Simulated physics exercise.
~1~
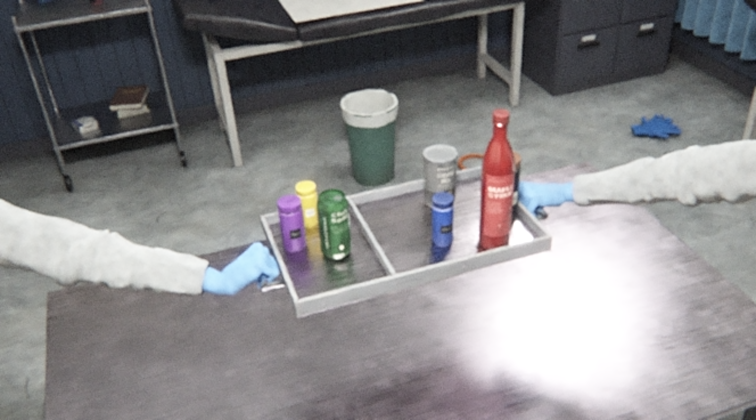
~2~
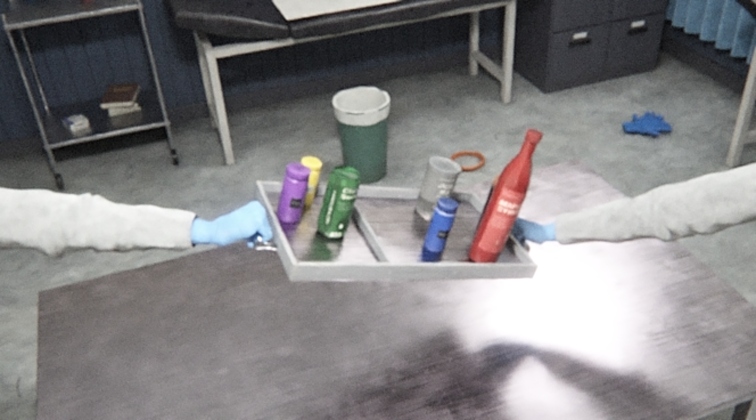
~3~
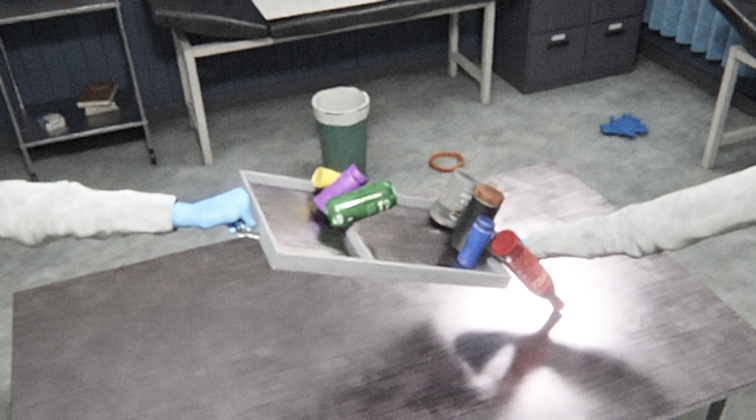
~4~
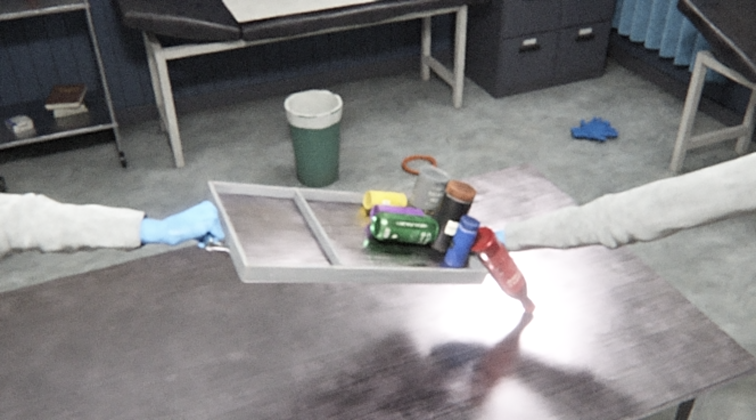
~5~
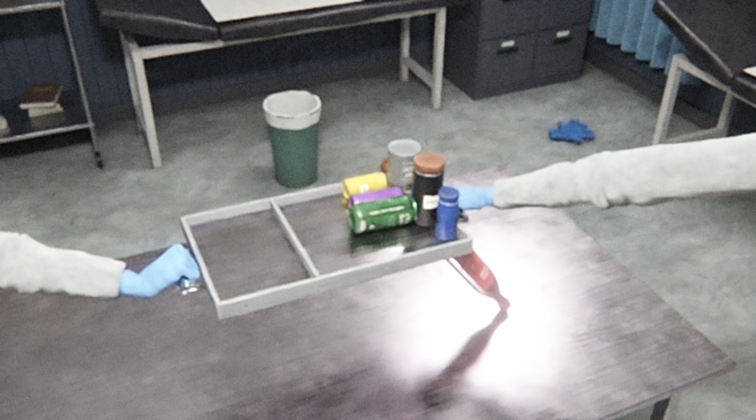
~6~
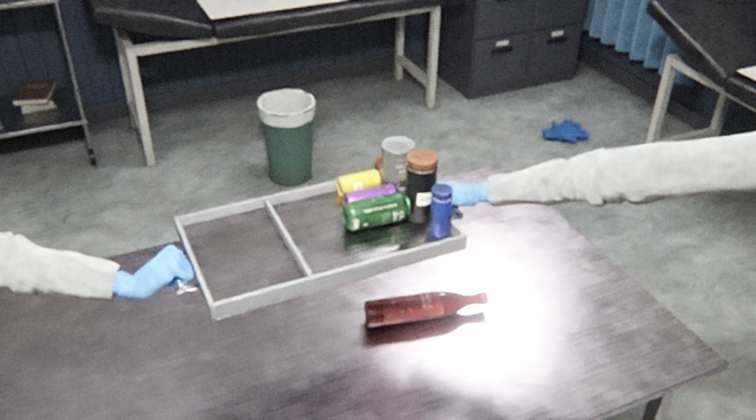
A tall red bottle stands at the right of a grey divided tray, held by two blue-gloved hands over a dark table in a clinic-like room, seen from slightly above. Purple and yellow shakers and a green can stand on the left, with a blue shaker, a grey tin and a black jar on the right. The tray's right side dips, and the red bottle pitches over the rim while the left-hand group topples and slides across to the right. The tray levels again. The bottle ends lying on the table, the purple, yellow and green containers lie on the tray, and the blue shaker, tin and jar stand upright.
